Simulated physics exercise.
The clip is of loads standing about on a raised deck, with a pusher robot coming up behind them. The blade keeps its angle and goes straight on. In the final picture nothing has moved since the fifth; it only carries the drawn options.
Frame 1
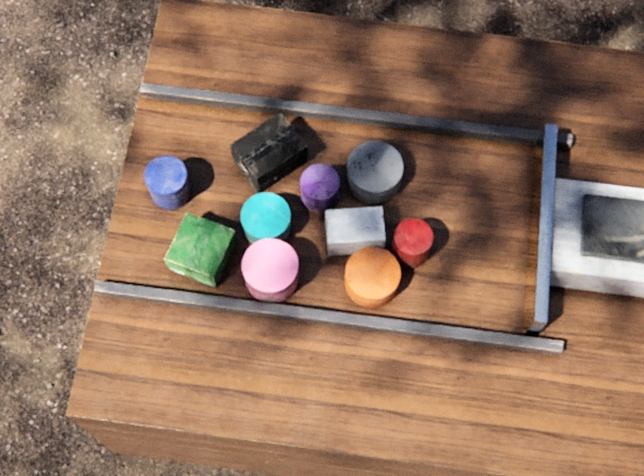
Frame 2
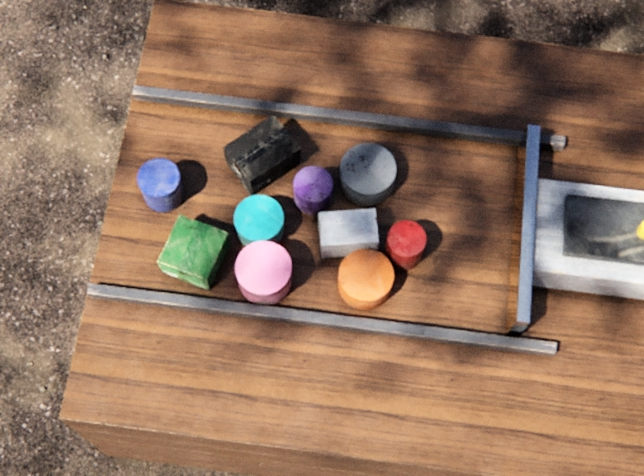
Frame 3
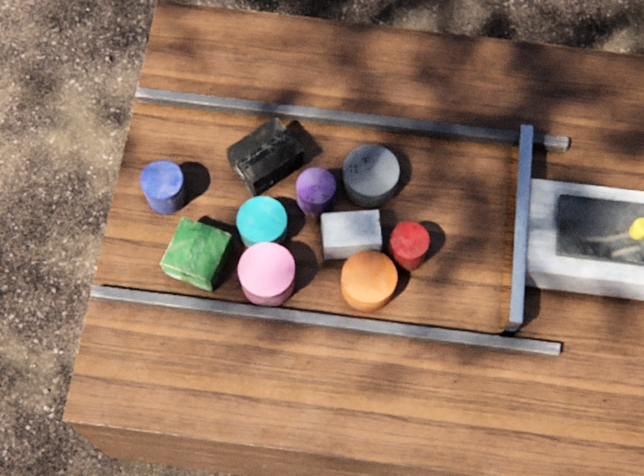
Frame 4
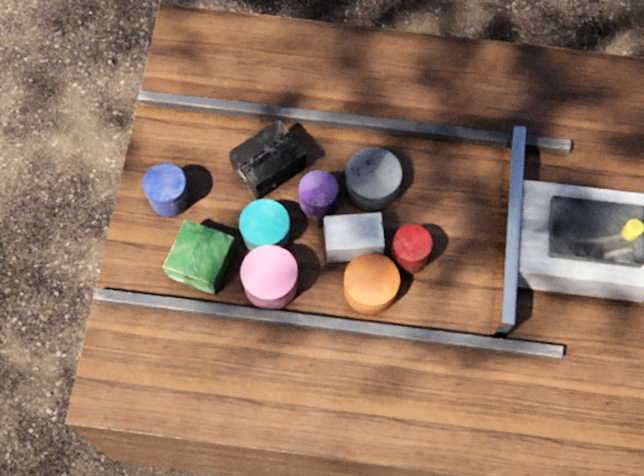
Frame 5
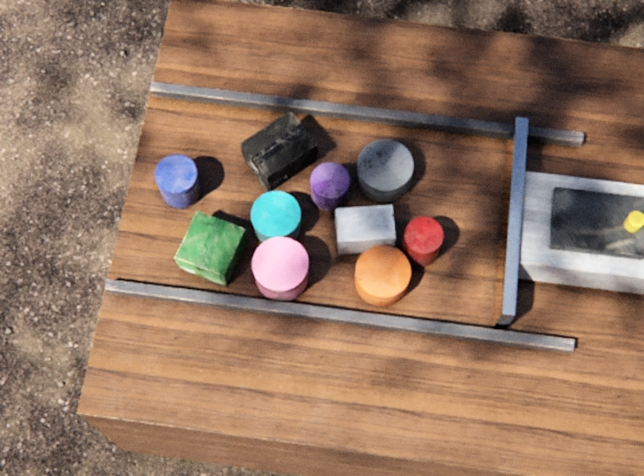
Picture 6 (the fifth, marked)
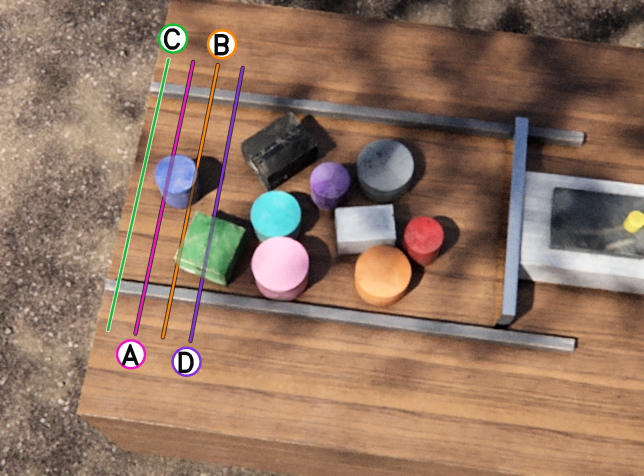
On a raised wooden deck, ten coloured blocks and cylinders stand in a cluster between two metal rails, with a pusher at the right. The pusher's upright bar slides a short way left toward them, while the objects keep their places on the deck and the view shifts slightly.
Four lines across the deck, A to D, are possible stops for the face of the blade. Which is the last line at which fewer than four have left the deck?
The farthest such stop is D.
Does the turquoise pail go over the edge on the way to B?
Yes.
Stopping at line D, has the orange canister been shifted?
By then, yes.
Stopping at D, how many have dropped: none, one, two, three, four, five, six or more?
By then, three.
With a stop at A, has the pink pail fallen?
Yes.
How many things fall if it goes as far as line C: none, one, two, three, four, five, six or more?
In all, six or more.
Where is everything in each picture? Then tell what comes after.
The first picture shows blue pail (168, 183); black box (270, 153); white crate (355, 232).
The second picture shows robot (604, 229); pink pail (264, 274).
The third picture shows robot (597, 229); turquoise pail (262, 226).
The fourth picture shows robot (589, 230); grey canister (373, 179).
The fifth picture shows robot (591, 222); red canister (423, 242); blue pail (179, 182); black box (280, 151).
On the marked copy, A at (166, 190); B at (192, 194); C at (140, 187); D at (218, 197).
Following D. Soon after the start, robot (483, 208); orange canister (363, 284); grey canister (376, 170).
Later, robot (375, 195); blue pail (147, 168); green box (163, 231).
In the end, robot (292, 185); blue pail over the edge; green box over the edge; three fallen.
As for the rest, A drops six; B drops five; C drops ten.
